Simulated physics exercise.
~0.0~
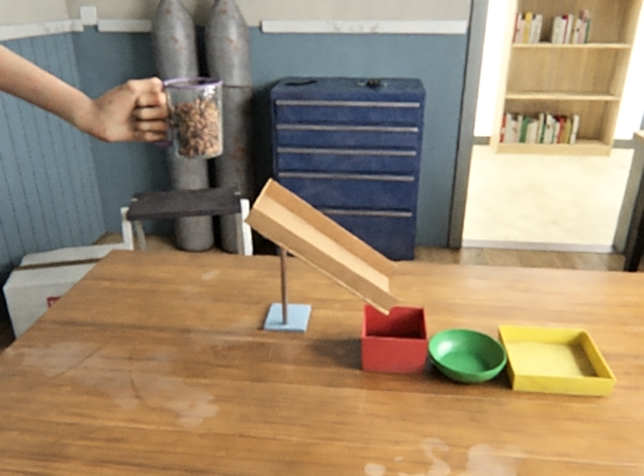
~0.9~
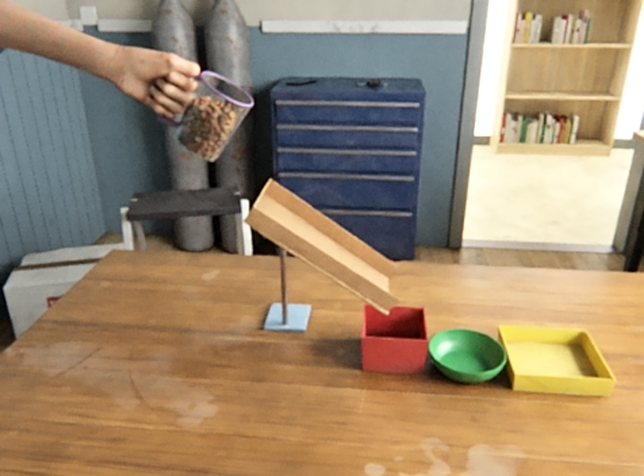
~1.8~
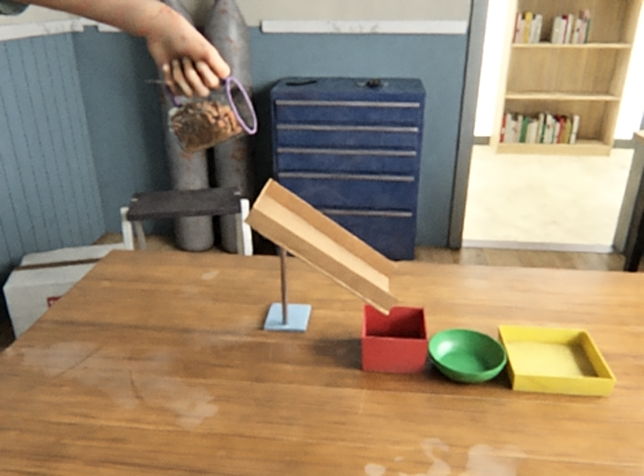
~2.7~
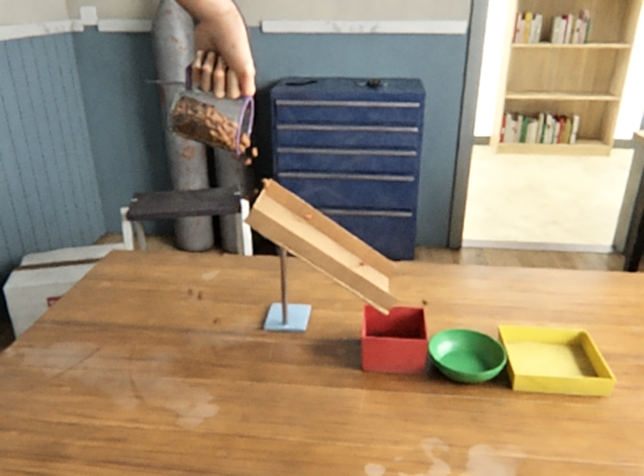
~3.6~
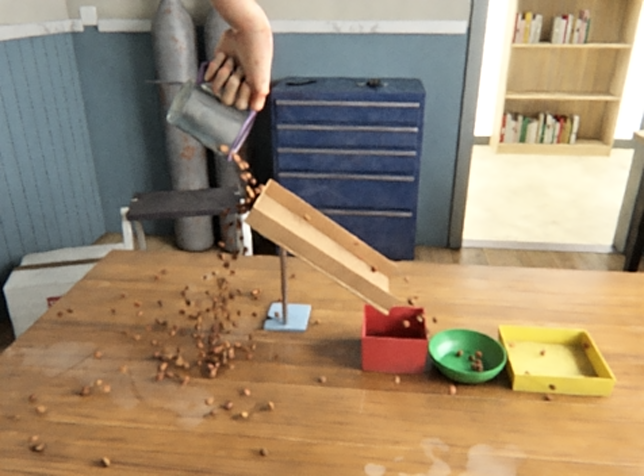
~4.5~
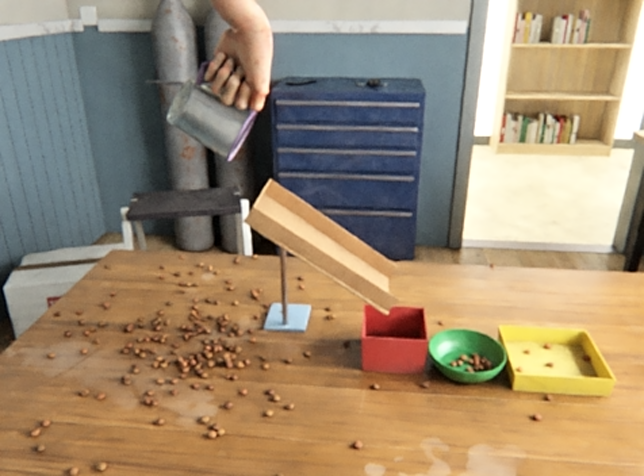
At a wooden table in a workshop-like room, a hand tipped a clear cup of brown kibble above a sloping wooden chute, but most pieces spilled and scattered across the tabletop, while a few landed in the green bowl and yellow tin.
